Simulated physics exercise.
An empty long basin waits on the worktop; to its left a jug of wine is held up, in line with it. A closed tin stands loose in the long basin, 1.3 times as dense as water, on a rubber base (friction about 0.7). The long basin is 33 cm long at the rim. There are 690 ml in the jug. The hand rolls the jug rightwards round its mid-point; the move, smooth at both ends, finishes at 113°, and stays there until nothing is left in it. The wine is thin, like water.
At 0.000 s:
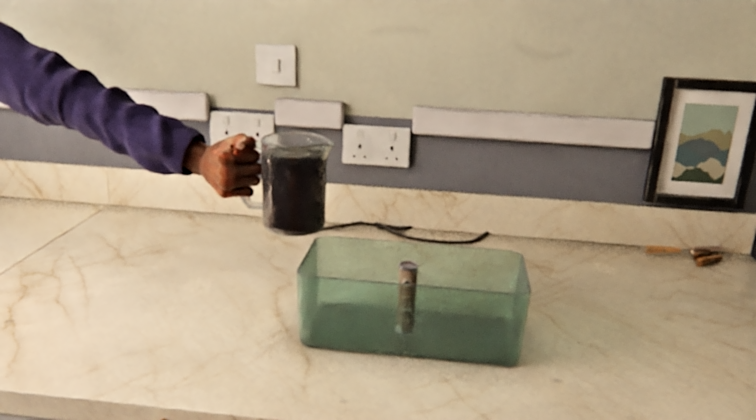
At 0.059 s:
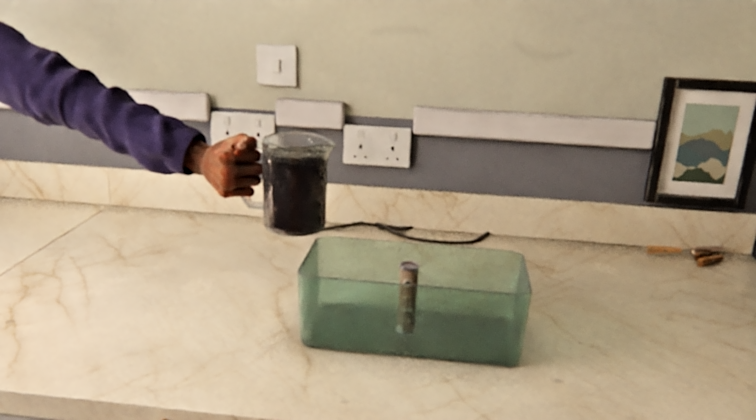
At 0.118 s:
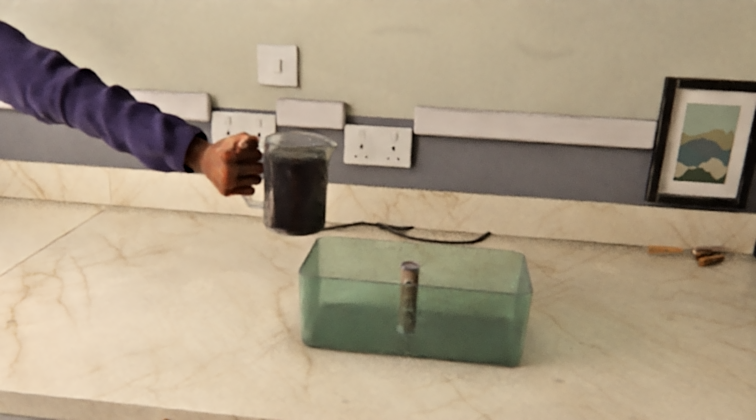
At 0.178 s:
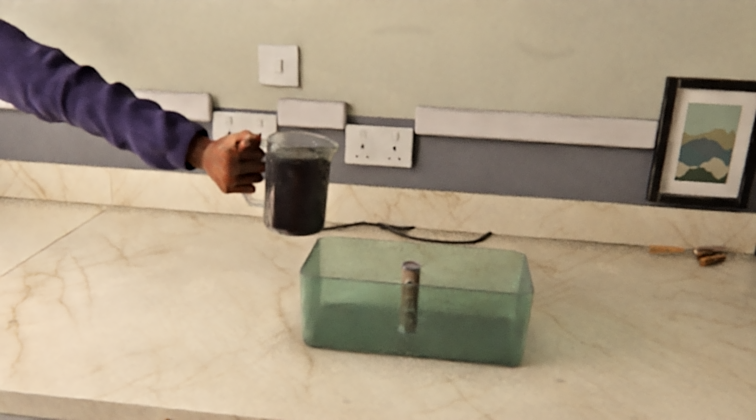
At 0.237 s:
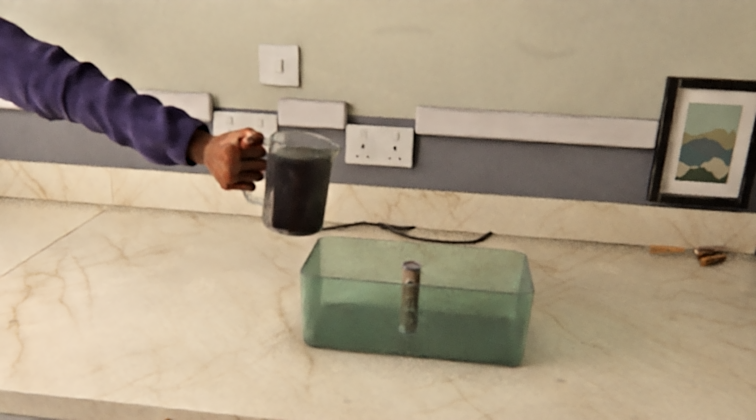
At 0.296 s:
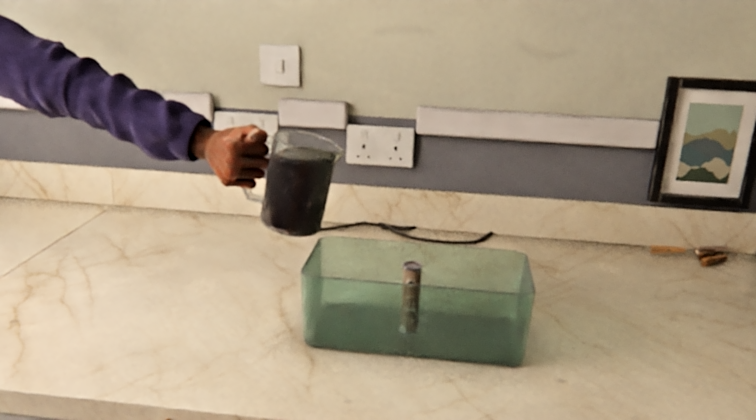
A hand slowly tilts a jug of dark liquid slightly rightwards above a pale worktop.
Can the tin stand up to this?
The tin remains upright.
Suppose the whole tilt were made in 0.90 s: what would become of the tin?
Then it keeps standing.
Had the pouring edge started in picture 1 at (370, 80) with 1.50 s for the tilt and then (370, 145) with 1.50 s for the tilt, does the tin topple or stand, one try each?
First it keeps standing; then it goes over.
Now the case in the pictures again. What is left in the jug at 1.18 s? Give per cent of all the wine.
About 34 per cent.
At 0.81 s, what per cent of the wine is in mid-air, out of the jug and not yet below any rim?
Some 10 per cent.
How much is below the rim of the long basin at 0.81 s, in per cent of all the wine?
Some 4 per cent.
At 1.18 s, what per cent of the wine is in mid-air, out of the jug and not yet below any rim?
About 16 per cent.
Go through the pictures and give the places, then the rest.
In the first frame, it leans 0°; its right rim is at (333, 143); the wine meets the walls at (266, 150) and (326, 154); the long basin's rim runs from (307, 255) to (526, 273); the tin's top is at (408, 268).
In the second frame, it leans 0°; its right rim is at (335, 144); the wine meets the walls at (267, 151) and (327, 155).
In the third frame, it leans 2°; its right rim is at (336, 145); the wine meets the walls at (269, 150) and (328, 155).
In the fourth frame, it leans 4°; its right rim is at (339, 146); the wine meets the walls at (271, 150) and (331, 155).
In the fifth frame, it leans 7°; its right rim is at (341, 149); the wine meets the walls at (272, 151) and (333, 156).
In the sixth frame, it leans 11°; its right rim is at (344, 152); the wine meets the walls at (274, 153) and (336, 156).
After 0.81 s the tilt is 63° and 86 per cent is still to pour; the tin stands where it began.
After 1.18 s the tilt is 101° and 33 per cent is still to pour; the tin stands 1 cm from where it began.
After 1.57 s the tilt is 113° and 1 per cent is still to pour; the tin stands 1 cm from where it began.
After 2.00 s the tilt is 113° and 0 per cent is still to pour; the tin stands 1 cm from where it began.
In the end the tin stands 1 cm from where it began.
